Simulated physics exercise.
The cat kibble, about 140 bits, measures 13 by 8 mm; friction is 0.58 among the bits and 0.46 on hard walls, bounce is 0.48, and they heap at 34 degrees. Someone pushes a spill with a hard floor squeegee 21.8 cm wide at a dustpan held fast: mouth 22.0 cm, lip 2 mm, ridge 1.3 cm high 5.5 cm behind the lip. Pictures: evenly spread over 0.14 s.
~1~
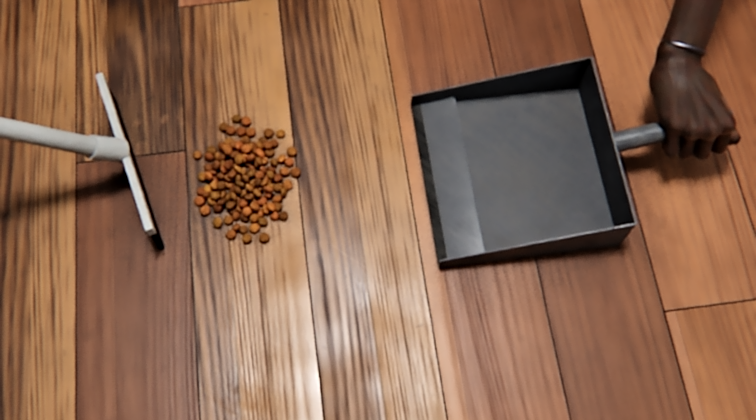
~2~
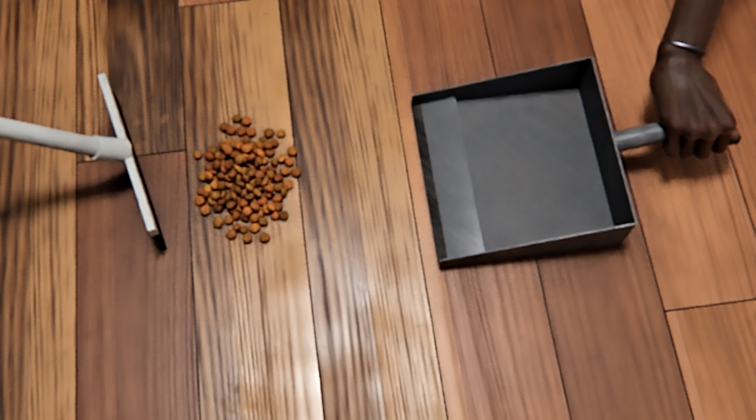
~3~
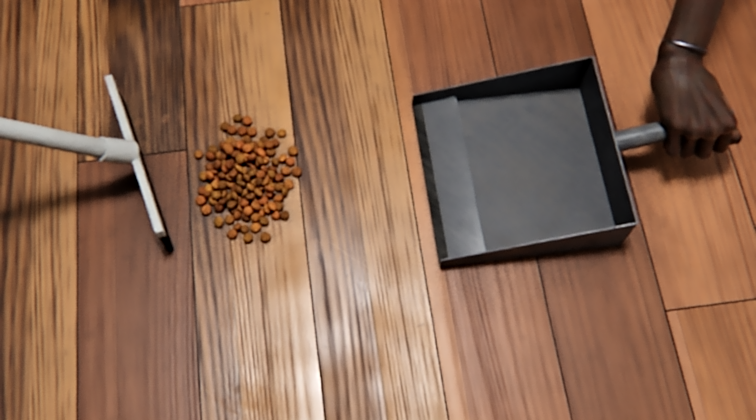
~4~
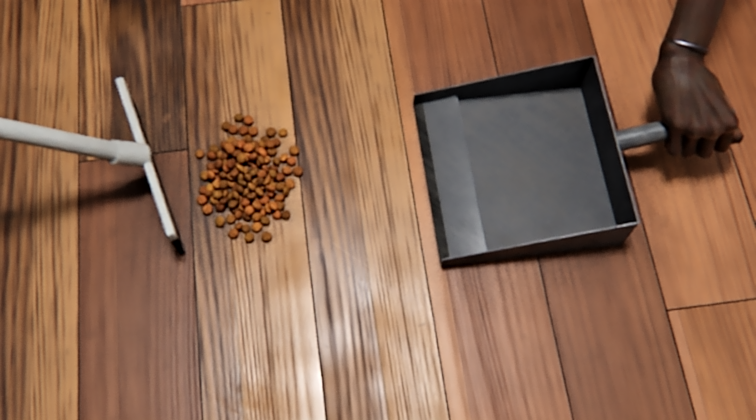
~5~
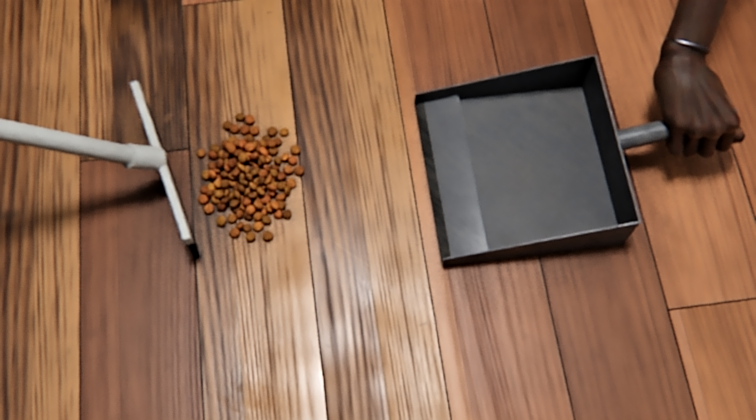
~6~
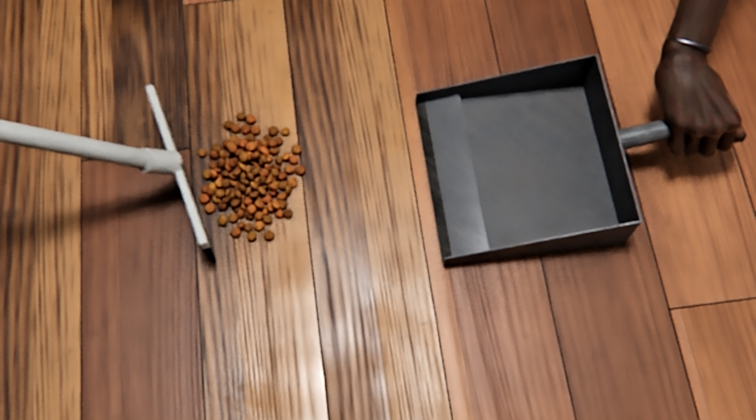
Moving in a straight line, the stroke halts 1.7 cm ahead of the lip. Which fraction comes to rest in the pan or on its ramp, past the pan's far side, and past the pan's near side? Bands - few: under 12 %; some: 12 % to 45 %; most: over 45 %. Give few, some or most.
In the pan or on its ramp: Few, past the pan's far side: Few, past the pan's near side: Few.
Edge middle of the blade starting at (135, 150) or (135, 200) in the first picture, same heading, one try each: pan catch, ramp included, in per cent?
About 0 and 0 per cent.
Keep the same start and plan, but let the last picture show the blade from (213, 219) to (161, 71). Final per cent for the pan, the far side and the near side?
You'd see pan at 20, far at 20 and near at 0.
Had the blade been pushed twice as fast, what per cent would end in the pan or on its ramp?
Some 25 %.
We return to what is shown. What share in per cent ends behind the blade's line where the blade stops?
Around 35 per cent.
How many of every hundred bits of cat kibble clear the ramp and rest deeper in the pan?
Around 0 in a hundred.
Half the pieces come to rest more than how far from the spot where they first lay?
18 cm or thereabouts.
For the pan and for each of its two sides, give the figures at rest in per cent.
The pan holds 0 per cent at the end, the far side 5 per cent and the near side 5 per cent.
Then, 0.22 s after the last picture, middle of the blade 17 cm from the lip; 0 % over the lip, far side 5 %, near side 0 %.
Then, 0.37 s after the last picture, middle of the blade 9 cm from the lip; 0 % over the lip, far side 5 %, near side 0 %.
Then, 0.64 s after the last picture, middle of the blade 4 cm from the lip; 0 % over the lip, far side 5 %, near side 5 %.
In the end, pan 0 %, far side 5 %, near side 5 %, in front of the lip or behind the blade 90 %.
